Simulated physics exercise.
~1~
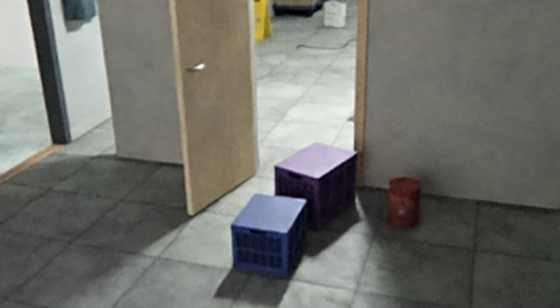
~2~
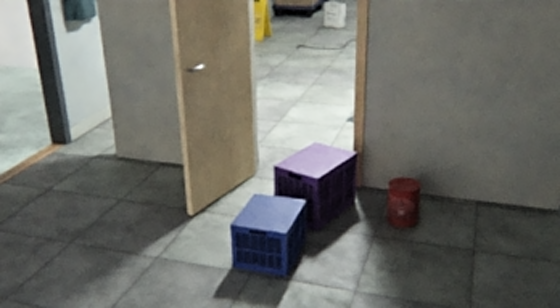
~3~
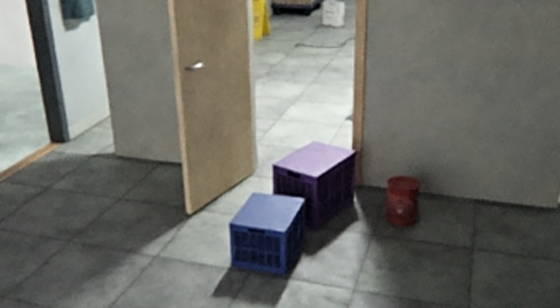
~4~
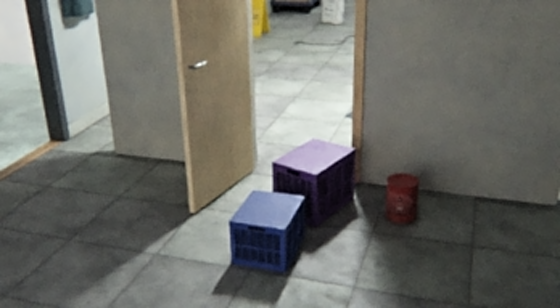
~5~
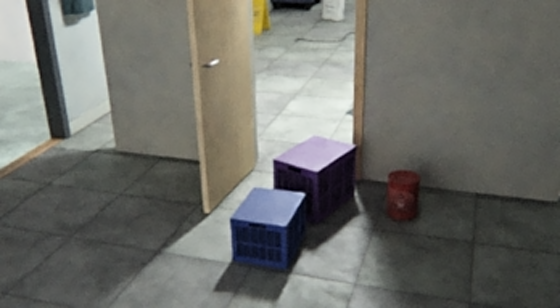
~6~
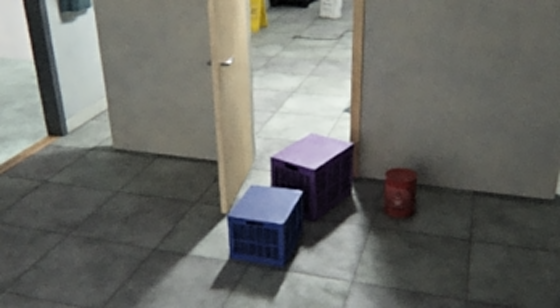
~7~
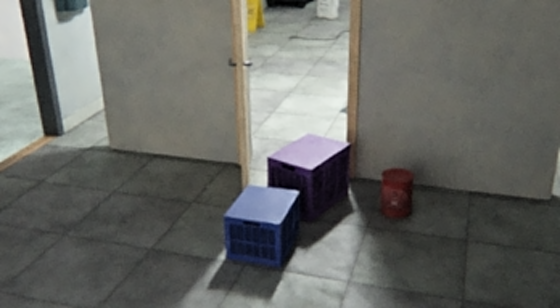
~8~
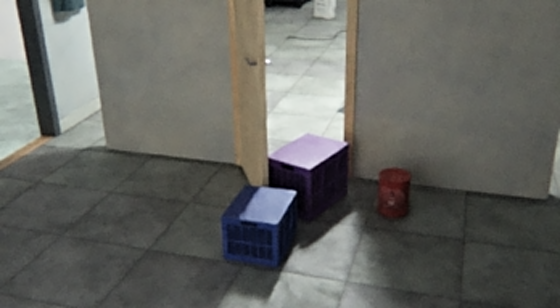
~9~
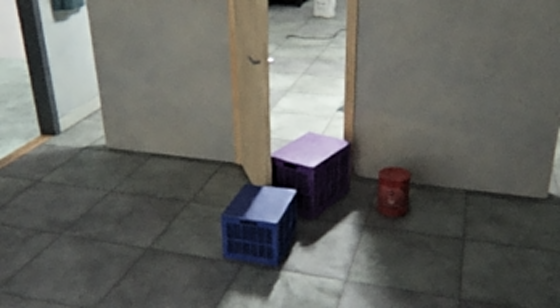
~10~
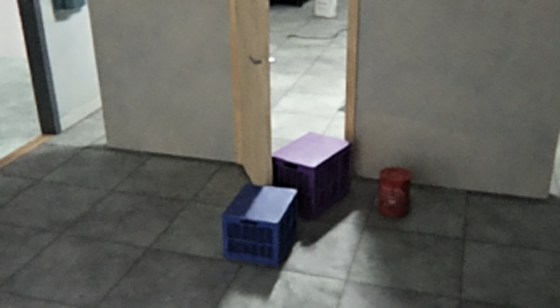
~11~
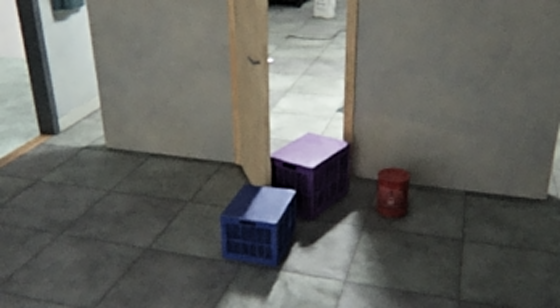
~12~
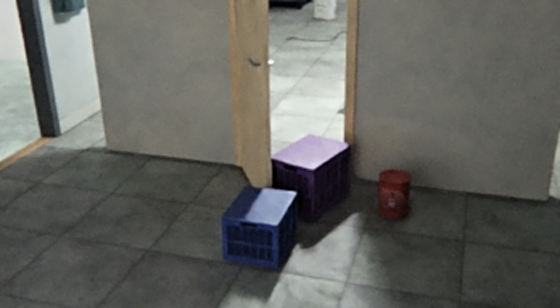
A dim room with grey floor tiles and pale grey walls is seen from slightly above by a camera that sways a little. A wooden door stands wide open at the centre, with a blue crate and a purple crate on the floor just right of its free edge and a red pail further right by the wall. The door stays still at first, then swings rightward towards its frame with no hand in view, narrowing the opening. It stops beside the crates, still partly open, and stays there, while the crates and pail remain in place.
